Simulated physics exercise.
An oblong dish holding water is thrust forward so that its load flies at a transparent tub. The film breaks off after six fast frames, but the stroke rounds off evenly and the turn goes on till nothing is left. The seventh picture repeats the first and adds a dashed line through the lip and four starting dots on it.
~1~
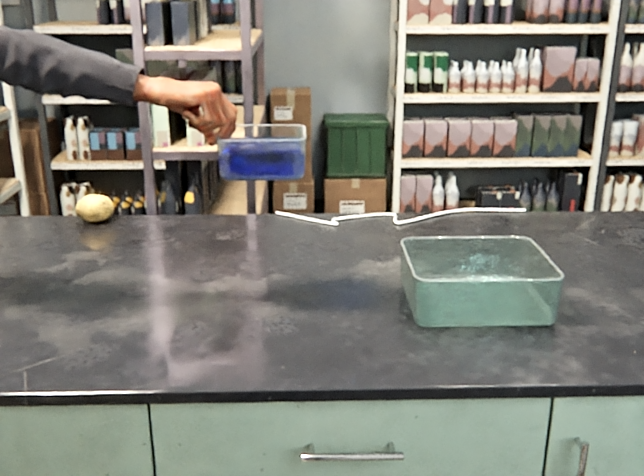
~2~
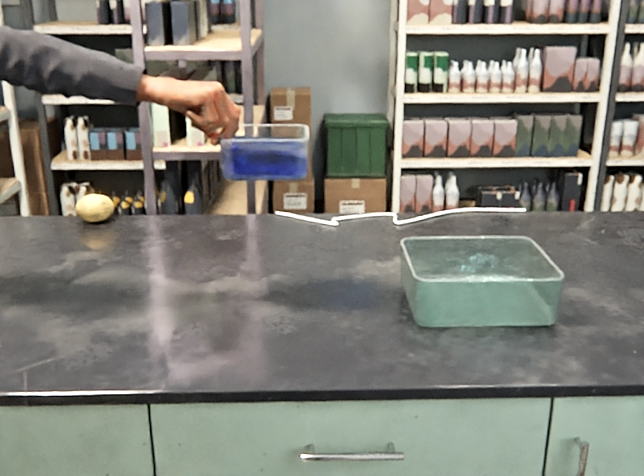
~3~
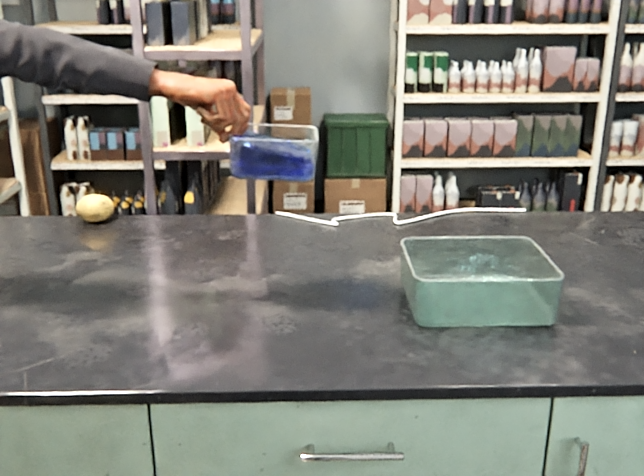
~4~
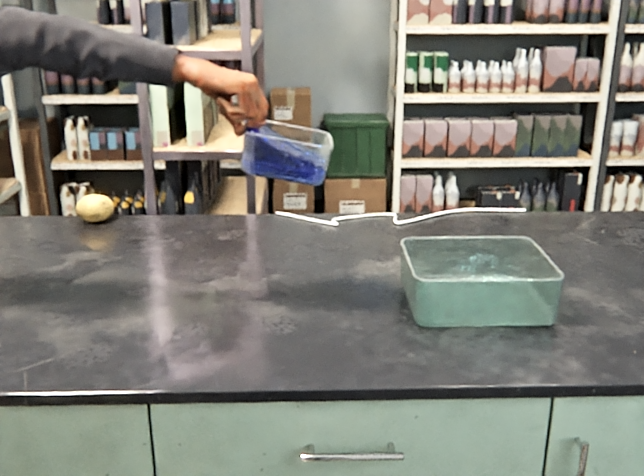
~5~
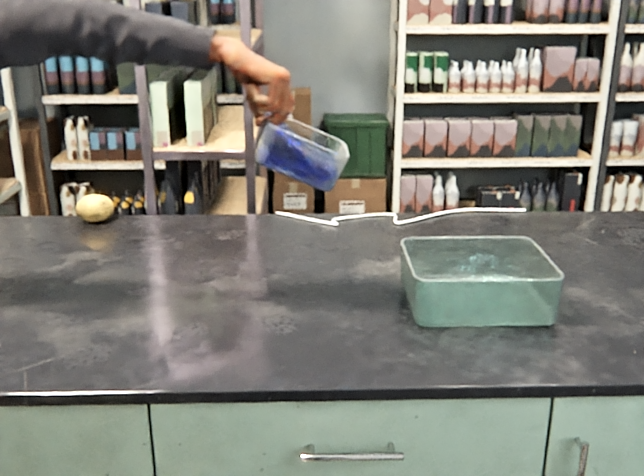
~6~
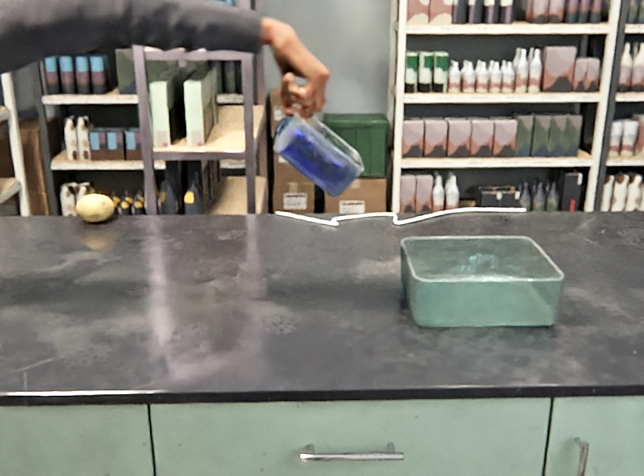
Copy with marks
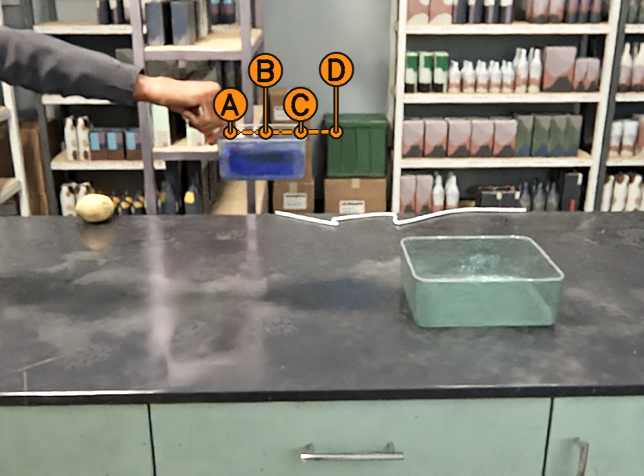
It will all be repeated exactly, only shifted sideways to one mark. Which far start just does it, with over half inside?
Spot B.
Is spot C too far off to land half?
No, not at all.
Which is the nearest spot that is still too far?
A.
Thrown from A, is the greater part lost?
Yes, that goes wrong.
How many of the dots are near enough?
Three of the four.
On the marked copy, A at (230, 132); B at (265, 132); C at (300, 132); D at (336, 131).
If A is chosen, about 24 % lands in the tub, 69 % falls short and 6 % goes beside or beyond.
If B is chosen, about 65 % lands in the tub, 24 % falls short and 11 % goes beside or beyond.
If C is chosen, about 69 % lands in the tub, 17 % falls short and 14 % goes beside or beyond.
If D is chosen, about 84 % lands in the tub, 7 % falls short and 9 % goes beside or beyond.
